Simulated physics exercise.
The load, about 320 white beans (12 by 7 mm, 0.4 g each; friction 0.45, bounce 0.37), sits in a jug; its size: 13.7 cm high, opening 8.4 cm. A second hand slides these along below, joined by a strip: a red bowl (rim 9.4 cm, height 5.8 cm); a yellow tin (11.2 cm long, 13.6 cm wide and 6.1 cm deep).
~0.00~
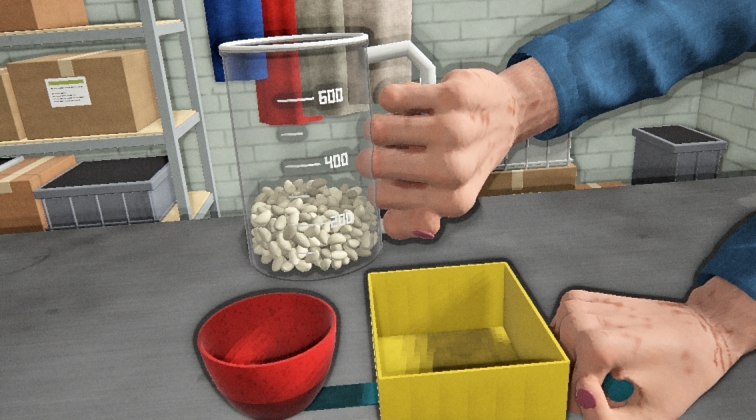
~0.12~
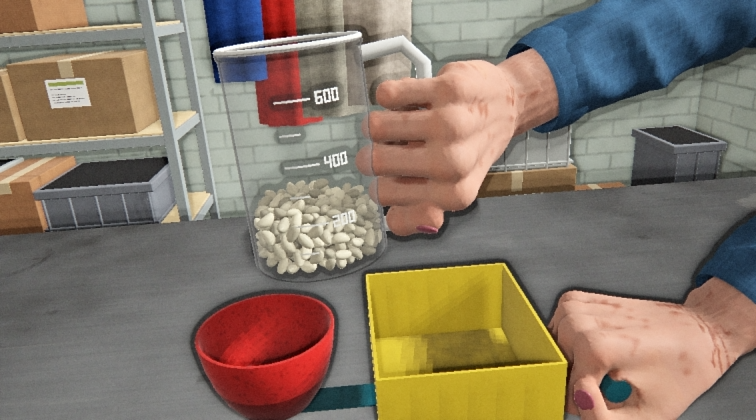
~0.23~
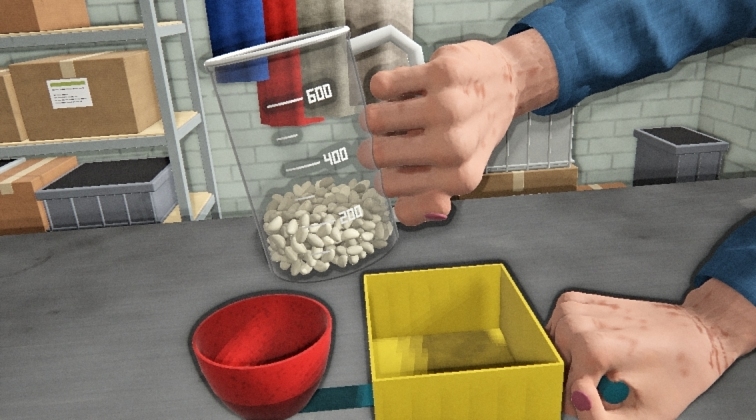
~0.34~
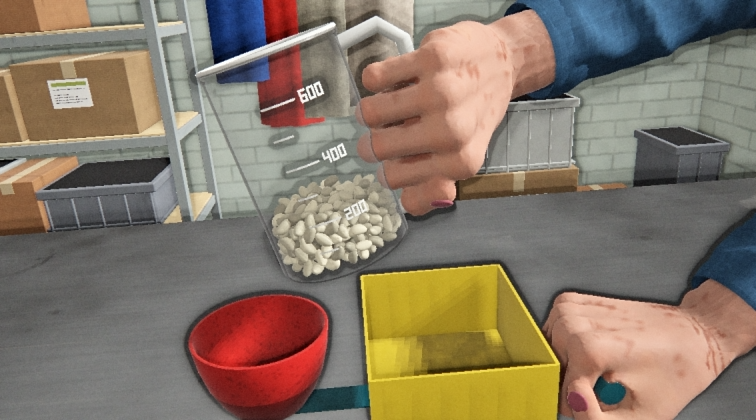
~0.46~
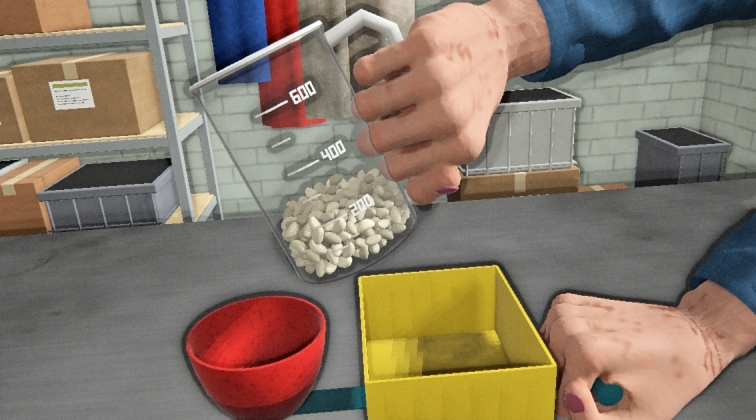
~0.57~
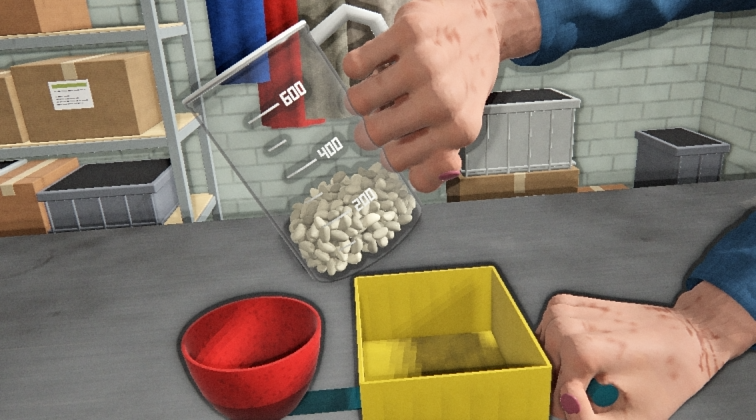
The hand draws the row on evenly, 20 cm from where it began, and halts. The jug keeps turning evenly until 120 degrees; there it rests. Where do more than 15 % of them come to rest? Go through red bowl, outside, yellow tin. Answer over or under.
Red bowl over, outside under, yellow tin under.
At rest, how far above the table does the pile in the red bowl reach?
About 6.0 cm.
Then, at 3.07 s, tilt 120 degrees; red bowl 100 %; middle of all pieces on or above the table near (181, 373).
After 5.15 s, tilt 120 degrees; red bowl 100 %; middle of all pieces on or above the table near (112, 379).
After 7.07 s, tilt 120 degrees; red bowl 100 %; middle of all pieces on or above the table near (48, 385).
After 8.90 s, tilt 120 degrees; red bowl 100 %.
By 9.1 s all is still; jug 0 %, yellow tin 0 %, outside 0 %, red bowl 100 %.
